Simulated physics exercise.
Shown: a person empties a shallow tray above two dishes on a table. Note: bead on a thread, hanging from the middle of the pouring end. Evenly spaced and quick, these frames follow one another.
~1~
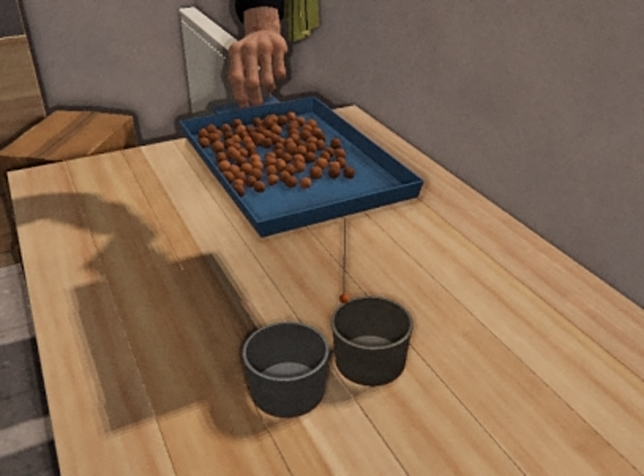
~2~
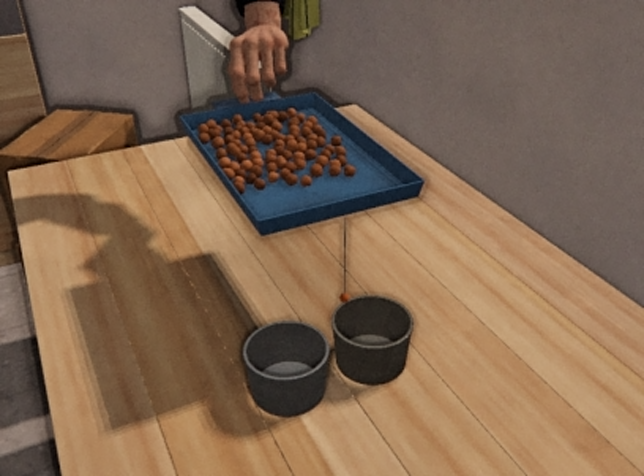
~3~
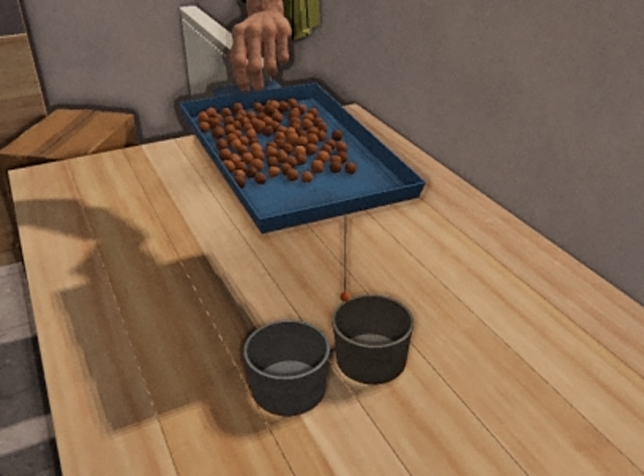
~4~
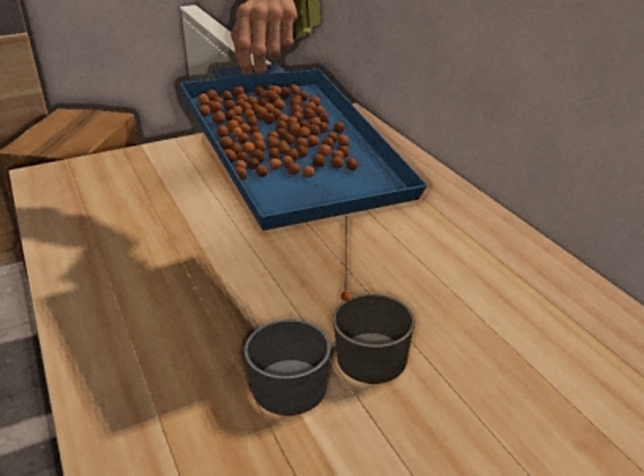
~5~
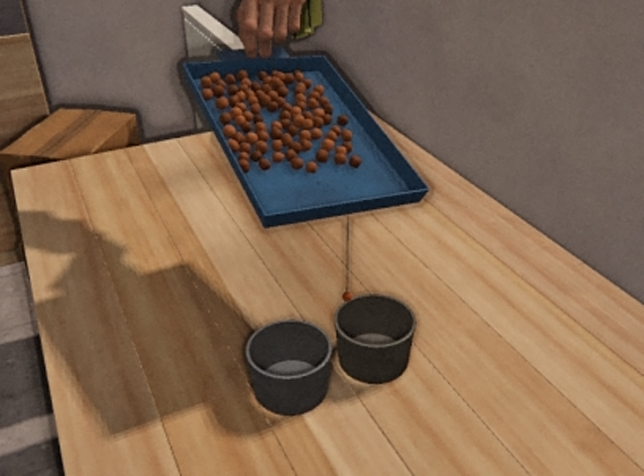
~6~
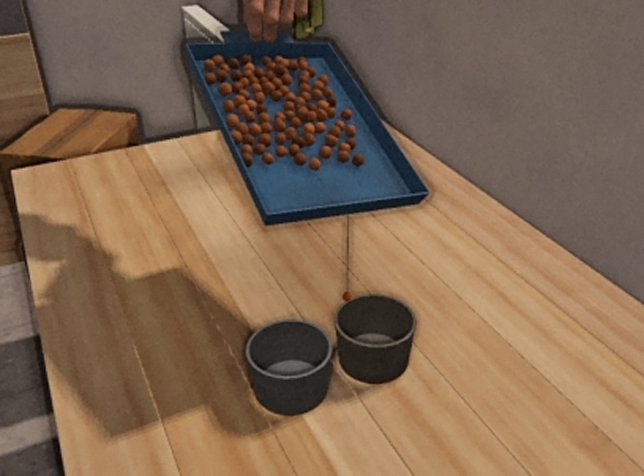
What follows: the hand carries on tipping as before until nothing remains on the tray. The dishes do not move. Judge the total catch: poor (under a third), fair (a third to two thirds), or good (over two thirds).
The dishes collect not even a third of the load.
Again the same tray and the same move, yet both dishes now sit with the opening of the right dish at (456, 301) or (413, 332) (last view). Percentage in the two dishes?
First placement: Some 60 %; second placement: Some 40 %.
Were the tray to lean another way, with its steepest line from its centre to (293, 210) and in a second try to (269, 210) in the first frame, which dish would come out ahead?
Try one: The left-side dish. Try two: The left-side dish.
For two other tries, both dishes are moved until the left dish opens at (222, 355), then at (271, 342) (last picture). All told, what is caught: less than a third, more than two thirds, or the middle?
In order: Below one third, then under a third.
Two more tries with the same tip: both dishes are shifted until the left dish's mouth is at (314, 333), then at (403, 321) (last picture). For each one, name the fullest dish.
Position 1 - the right-side one; position 2 - the left-side one.
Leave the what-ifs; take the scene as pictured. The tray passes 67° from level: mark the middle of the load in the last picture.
Centre estimate: (378, 168).
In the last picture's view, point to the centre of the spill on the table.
Centre, final frame: Roughly (457, 361).
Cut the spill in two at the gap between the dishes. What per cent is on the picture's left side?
0 per cent or thereabouts.
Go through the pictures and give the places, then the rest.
The first picture shows corners of the pouring end at (260, 219) and (419, 180), level; middle of the load at (279, 149), hazelnuts; left dish at (303, 393); right dish at (391, 362); bead on its thread at (344, 299).
The second picture shows corners of the pouring end at (261, 218) and (420, 180), level; middle of the load at (279, 145).
The third picture shows corners of the pouring end at (262, 216) and (421, 181), tipped barely, lowest at the right corner; middle of the load at (280, 138).
The fourth picture shows corners of the pouring end at (264, 214) and (423, 184), tipped a little, lowest at the right corner; middle of the load at (282, 127).
The fifth picture shows corners of the pouring end at (268, 212) and (425, 187), tipped clearly, lowest at the right corner; middle of the load at (285, 117).
The sixth picture shows corners of the pouring end at (270, 211) and (425, 191), tipped clearly, lowest at the right corner; middle of the load at (289, 107); left dish at (307, 391); right dish at (394, 360).
Soon, tray tipped steeply; nearly all on the tray; a stray few outside both; a stray few in the air.
A while on, tray tipped past a quarter turn; most on the tray; a stray few in the right dish; about a quarter outside both; a stray few in the air.
Towards the end, tray tipped past a quarter turn; about a quarter in the right dish; most outside both.
Finally, tray tipped past a quarter turn; none in the left dish; about a quarter in the right dish; most outside both.
